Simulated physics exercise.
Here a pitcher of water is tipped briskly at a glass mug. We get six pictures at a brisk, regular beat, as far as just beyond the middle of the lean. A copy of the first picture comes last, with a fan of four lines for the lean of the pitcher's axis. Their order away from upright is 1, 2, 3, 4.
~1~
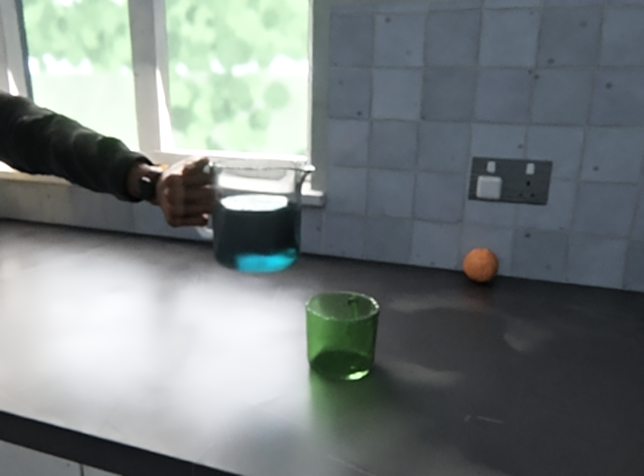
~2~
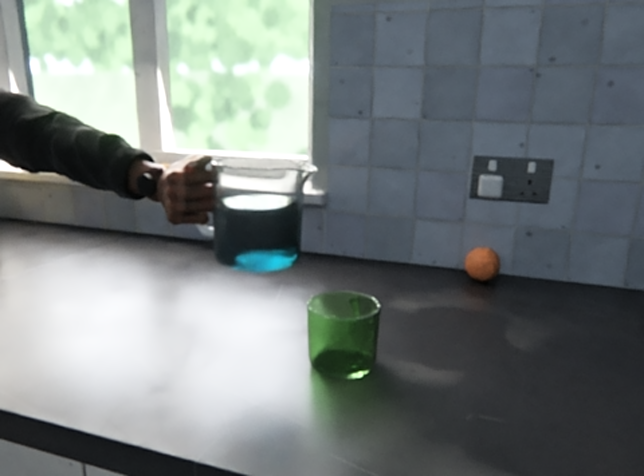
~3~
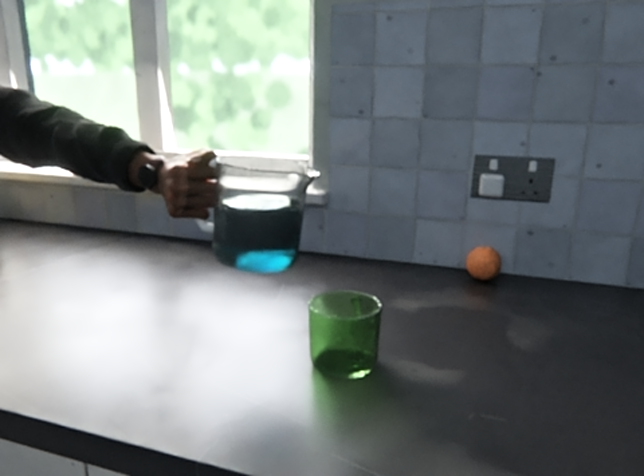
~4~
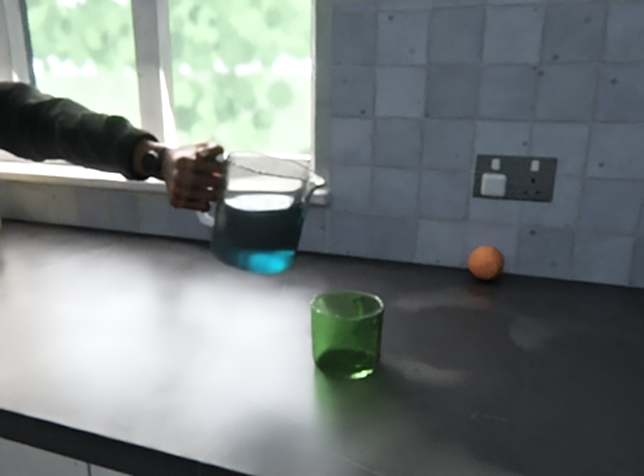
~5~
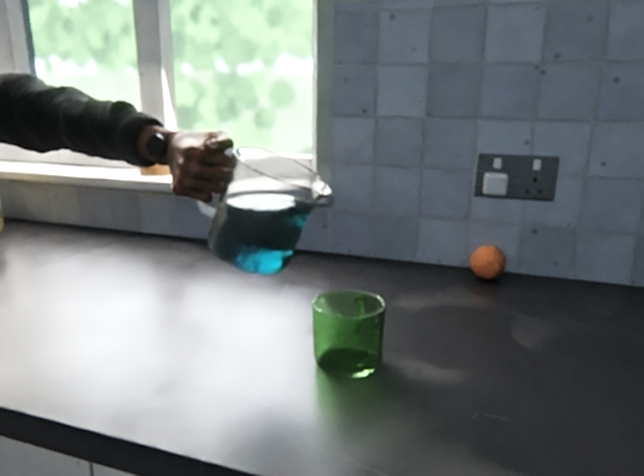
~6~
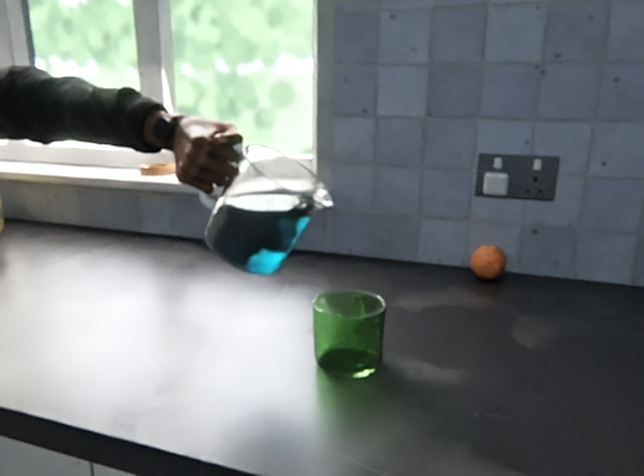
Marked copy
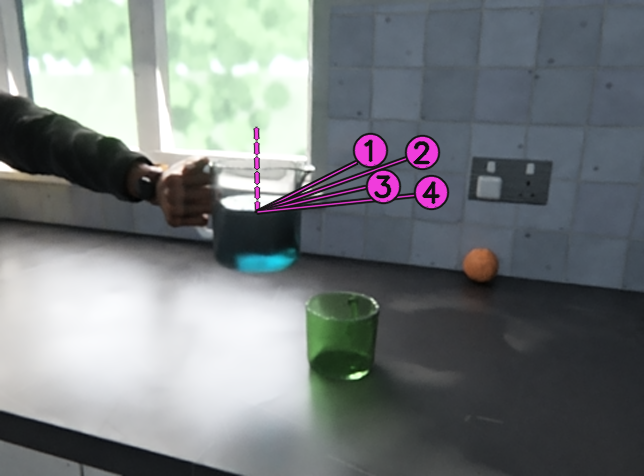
A hand holds a clear pitcher of blue liquid upright, then tilts it rightward above a green glass.
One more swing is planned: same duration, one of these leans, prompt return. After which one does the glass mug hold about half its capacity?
1 beats the others.
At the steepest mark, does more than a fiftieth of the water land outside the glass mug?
Yes, it does.
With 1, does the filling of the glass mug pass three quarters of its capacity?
No.
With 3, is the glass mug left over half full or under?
Over half.
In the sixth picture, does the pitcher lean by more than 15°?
Yes, it does.
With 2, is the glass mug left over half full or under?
Over.
On the marked copy, 1 at (356, 162); 2 at (406, 158); 3 at (365, 187); 4 at (414, 195).
Choosing 1, the glass mug ends with about 49 % of what it can hold.
Choosing 2, the glass mug ends with about 67 % of what it can hold.
Choosing 3, the glass mug ends with about 75 % of what it can hold; 10 % of the water is spilt.
Choosing 4, the glass mug ends with about 82 % of what it can hold; 17 % of the water is spilt.
